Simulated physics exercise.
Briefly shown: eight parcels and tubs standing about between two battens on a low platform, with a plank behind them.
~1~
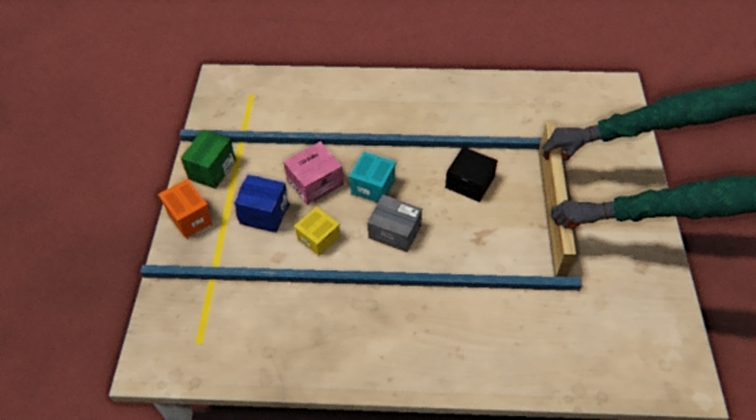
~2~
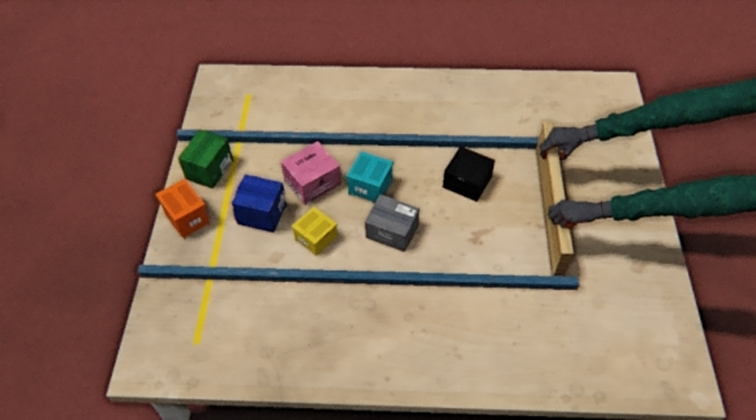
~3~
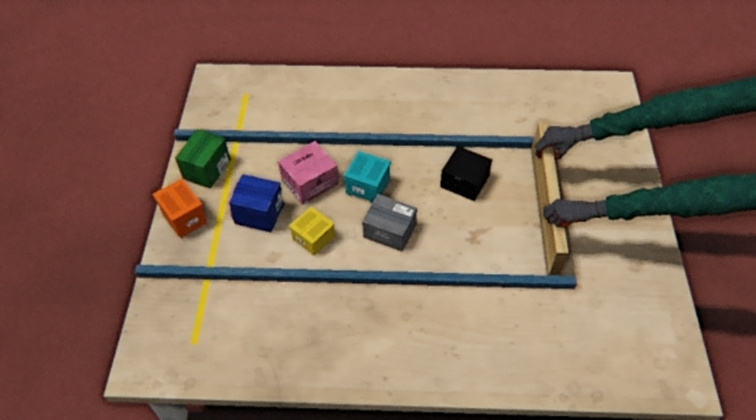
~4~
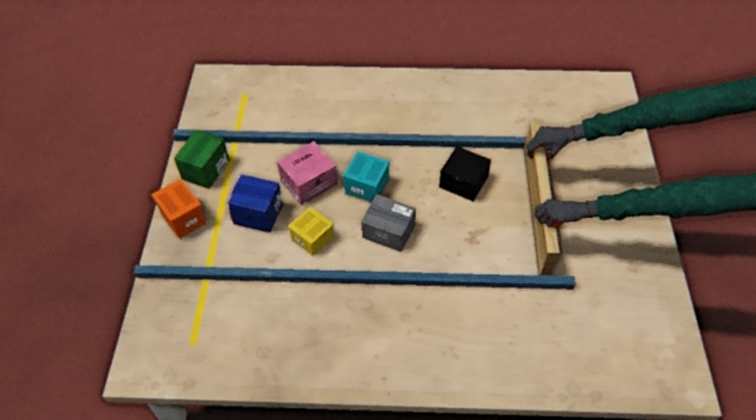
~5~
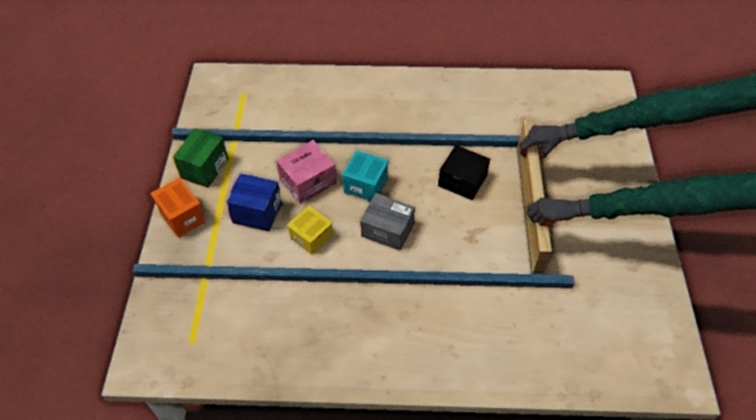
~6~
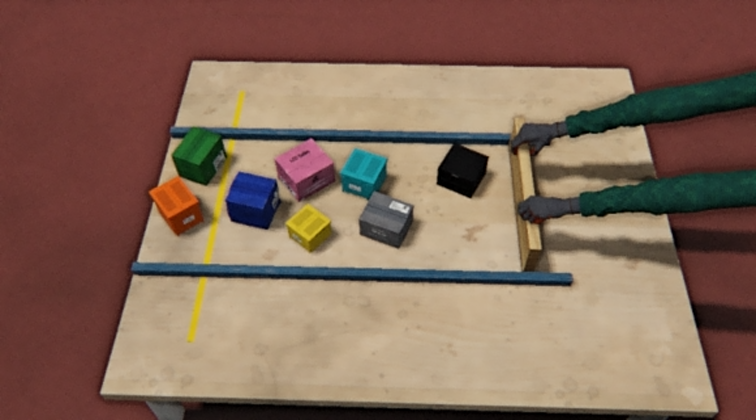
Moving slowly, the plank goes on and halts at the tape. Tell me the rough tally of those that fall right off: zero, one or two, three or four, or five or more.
Tally: Three or four.
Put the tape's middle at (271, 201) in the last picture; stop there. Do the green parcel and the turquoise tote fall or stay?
Here's how it goes: The green parcel goes down, and the turquoise tote stays where it is.
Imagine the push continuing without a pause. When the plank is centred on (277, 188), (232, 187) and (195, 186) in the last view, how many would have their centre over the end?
1, 3 and 6.
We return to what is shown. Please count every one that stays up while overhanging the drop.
Result: 3.
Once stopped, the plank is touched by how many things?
The count in contact is 2.
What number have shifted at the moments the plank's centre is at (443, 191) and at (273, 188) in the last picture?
At that stage 1; at the next, 8.
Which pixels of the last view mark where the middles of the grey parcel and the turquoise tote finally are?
About (190, 222), and about (169, 157).
Early on, none off yet; orange tote at rest near (177, 207); green parcel at rest near (200, 156); blue parcel at rest near (253, 201).
A while later, none off yet; orange tote travelled a little near (166, 212); green parcel leaning well over near (145, 153); blue parcel travelled about its own width near (210, 199).
Finally, the number that fall off is three or four; lost, pink box, green parcel and orange tote.
